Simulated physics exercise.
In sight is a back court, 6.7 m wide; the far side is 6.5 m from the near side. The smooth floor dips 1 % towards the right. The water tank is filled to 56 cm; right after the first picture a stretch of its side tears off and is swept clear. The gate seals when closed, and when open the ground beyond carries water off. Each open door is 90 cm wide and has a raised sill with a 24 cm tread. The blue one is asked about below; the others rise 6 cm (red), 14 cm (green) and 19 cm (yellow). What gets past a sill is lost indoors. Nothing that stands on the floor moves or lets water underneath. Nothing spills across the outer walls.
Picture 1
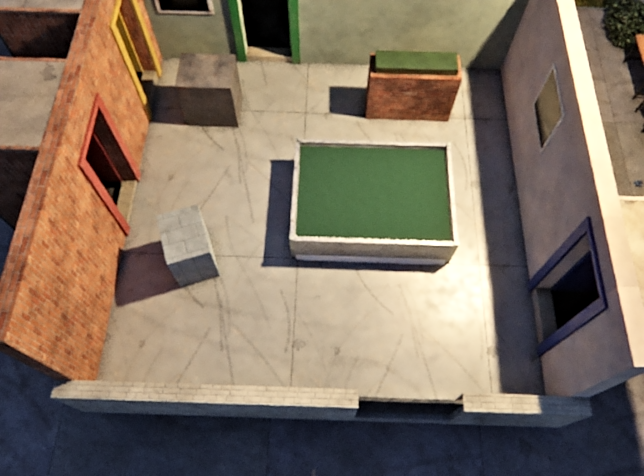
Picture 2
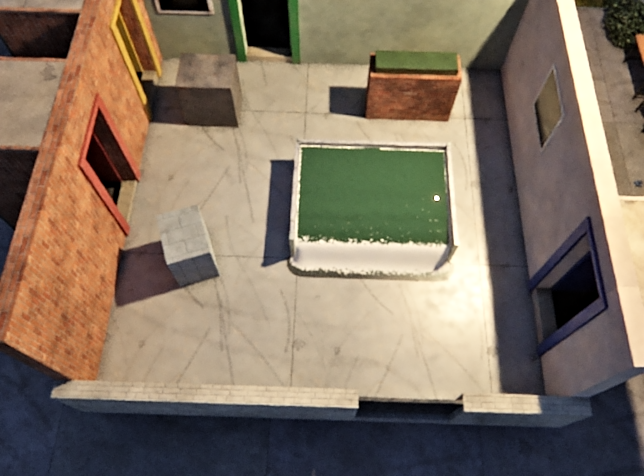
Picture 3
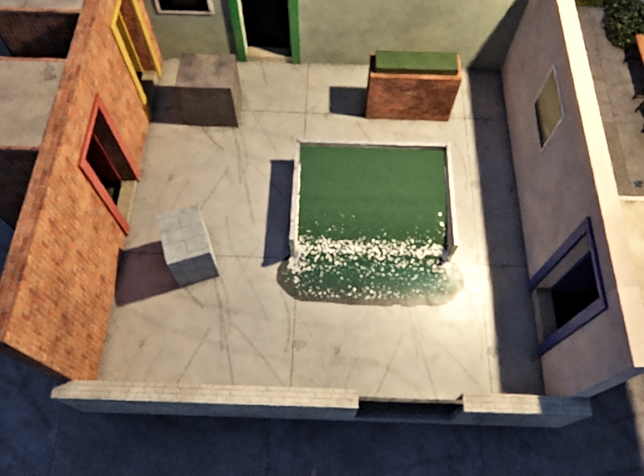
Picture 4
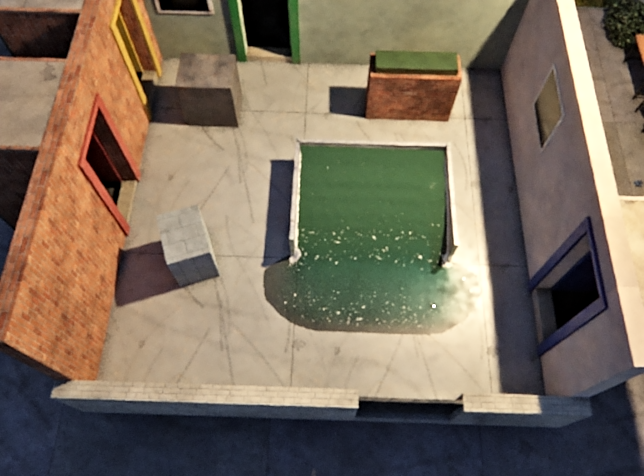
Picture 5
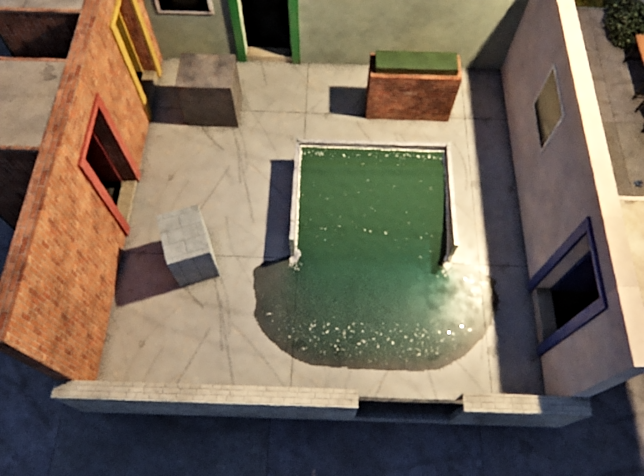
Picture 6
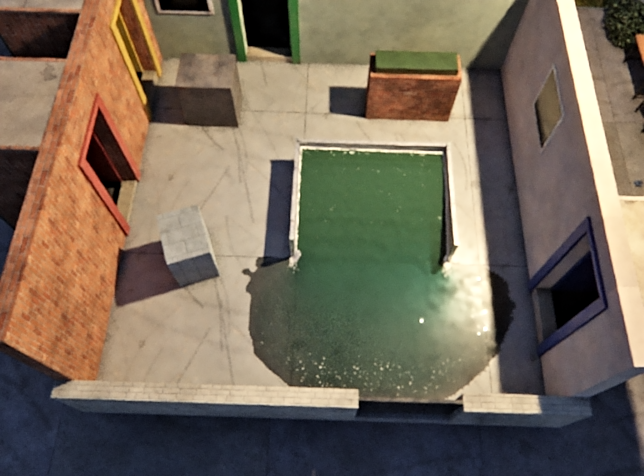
Green water bursts from the near side of a tank and spreads across the courtyard floor.
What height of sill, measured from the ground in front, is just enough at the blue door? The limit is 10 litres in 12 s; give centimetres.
Close to 17 cm is just enough.
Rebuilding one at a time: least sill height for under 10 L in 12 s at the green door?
About 8.0 cm at green.
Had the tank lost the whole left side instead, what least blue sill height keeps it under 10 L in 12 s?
About 8.0 cm.
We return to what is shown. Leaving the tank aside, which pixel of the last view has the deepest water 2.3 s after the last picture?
At about (534, 406).
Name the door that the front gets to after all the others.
It is the green one.
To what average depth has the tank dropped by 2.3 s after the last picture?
Roughly 12 cm on average.
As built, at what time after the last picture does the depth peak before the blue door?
Around 2.8 s.
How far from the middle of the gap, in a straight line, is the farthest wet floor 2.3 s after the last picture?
Roughly 4.8 m.
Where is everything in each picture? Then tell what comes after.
The first frame shows still water, 56 cm deep, in the water tank at (373, 192); the blue door at (559, 297) is dry.
In the second frame, the gap is at (372, 251), the front 0.3 m out at (297, 270); the back of the water tank holds 56 cm.
In the third frame, the front is at (300, 295), 0.7 m from the gap at (371, 252); 1.8 m2 of floor is wet, 56 cm left at the back.
In the fourth frame, water pours out at (371, 253) and has run 1.2 m, to (310, 324); about 9 cm deep outside, 56 cm at the back.
In the fifth frame, the gap is at (371, 253), the front 1.8 m out at (379, 364); the back of the water tank holds 49 cm.
In the sixth frame, the gap is at (371, 253), the front 2.3 m out at a hidden place; the back of the water tank holds 47 cm; the blue door at (559, 297), 2.8 m from the gap, is still 0.6 m from the nearest water.
Then, 0.7 s after the last picture water covers 30 % of the floor, deepest (39 cm) near (375, 388); 3 cm at the blue door, 0 litres in over its 20 cm sill.
Then, 2.3 s after the last picture water covers 40 % of the floor, deepest (36 cm) near (534, 406); 19 cm at the blue door, 0 litres in over its 20 cm sill.
Then, 11.3 s after the last picture water covers 100 % of the floor, deepest (10 cm) near (538, 347); 10 cm at the blue door, 3 litres in over its 20 cm sill.
At the blue door as built, the water peaked near 20 cm, 2.7 s after the last picture.
With a sill of 15.5 cm, 17 litres would have come in within the 12 s; with 21 cm, 2 litres. So under 10 litres takes about 17 cm.
